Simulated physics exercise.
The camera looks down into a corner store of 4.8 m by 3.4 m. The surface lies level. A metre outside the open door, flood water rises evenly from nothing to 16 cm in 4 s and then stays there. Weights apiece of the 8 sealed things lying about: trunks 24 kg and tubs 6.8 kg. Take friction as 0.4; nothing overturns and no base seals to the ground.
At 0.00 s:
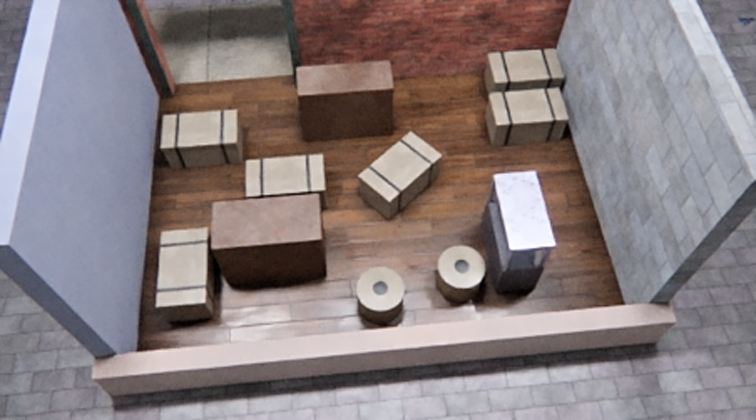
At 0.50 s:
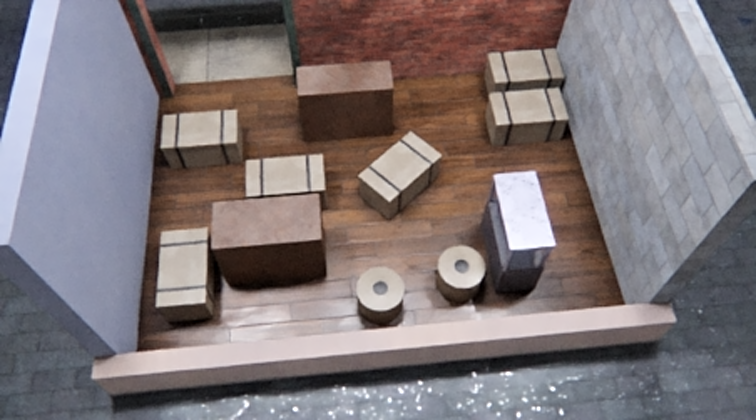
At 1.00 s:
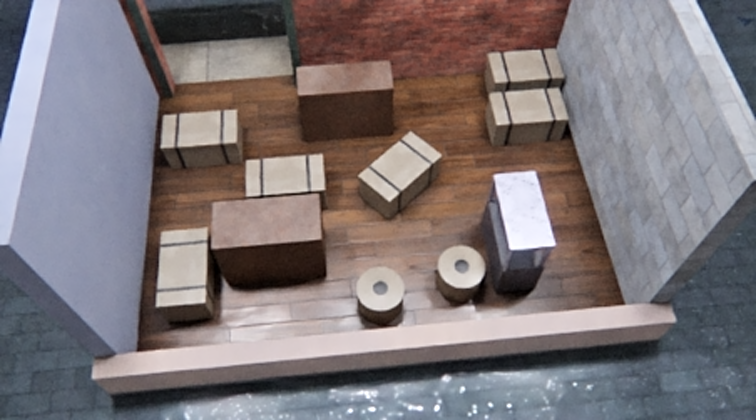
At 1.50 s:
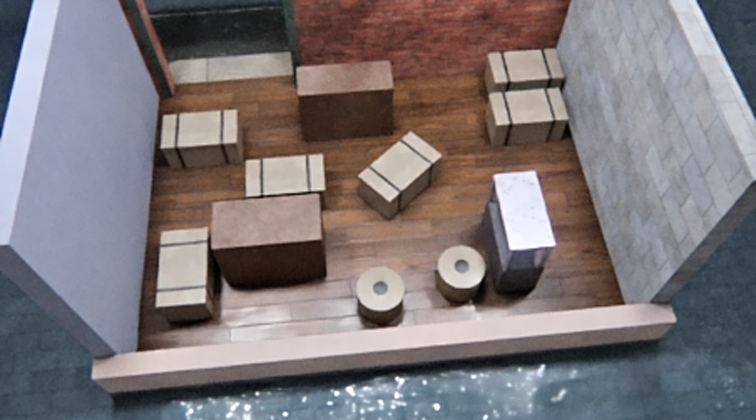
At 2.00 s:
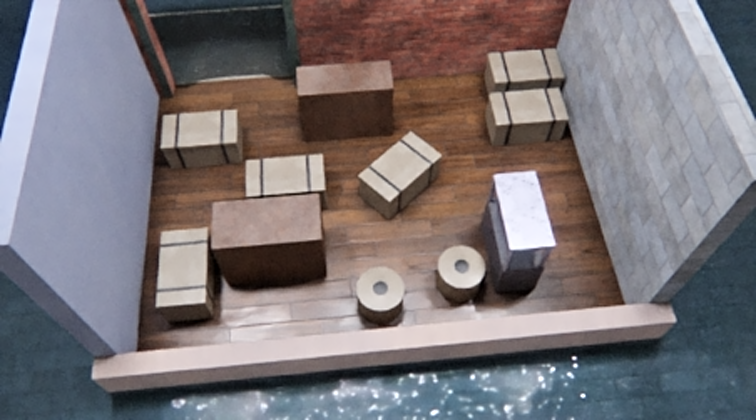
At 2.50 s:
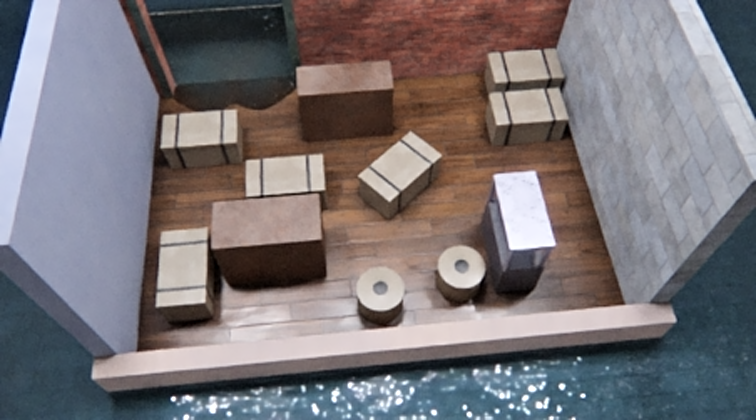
Dark water spread over the paving outside a small walled room, rose up the step at the open doorway and just crept onto the wooden floor, while the trunks and tubs inside stayed put.
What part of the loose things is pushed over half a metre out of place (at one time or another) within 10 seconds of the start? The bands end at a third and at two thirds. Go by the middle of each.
That comes to one to two thirds.
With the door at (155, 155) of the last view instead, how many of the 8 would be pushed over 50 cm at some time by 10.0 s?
Then 6.
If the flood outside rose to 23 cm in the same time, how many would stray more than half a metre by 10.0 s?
In that case 5 of them.
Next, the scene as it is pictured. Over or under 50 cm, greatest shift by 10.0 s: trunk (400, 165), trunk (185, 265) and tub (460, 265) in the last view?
In turn: More, over, less.
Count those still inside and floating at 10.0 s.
4 of them.
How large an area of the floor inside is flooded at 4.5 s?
Roughly 2.5 m2.
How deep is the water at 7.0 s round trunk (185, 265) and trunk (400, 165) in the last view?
About 6 and 4 cm.
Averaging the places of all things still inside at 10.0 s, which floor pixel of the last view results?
Around (416, 230).
After 3.5 s 0 of 8 are over 50 cm from their spots; 0 afloat.
After 4.5 s 0 of 8 are over 50 cm from their spots; 0 afloat.
After 7.0 s 1 of 8 are over 50 cm from their spots; 1 afloat.
After 10.0 s 4 of 8 are over 50 cm from their spots, and 4 have been at some point; 4 afloat.
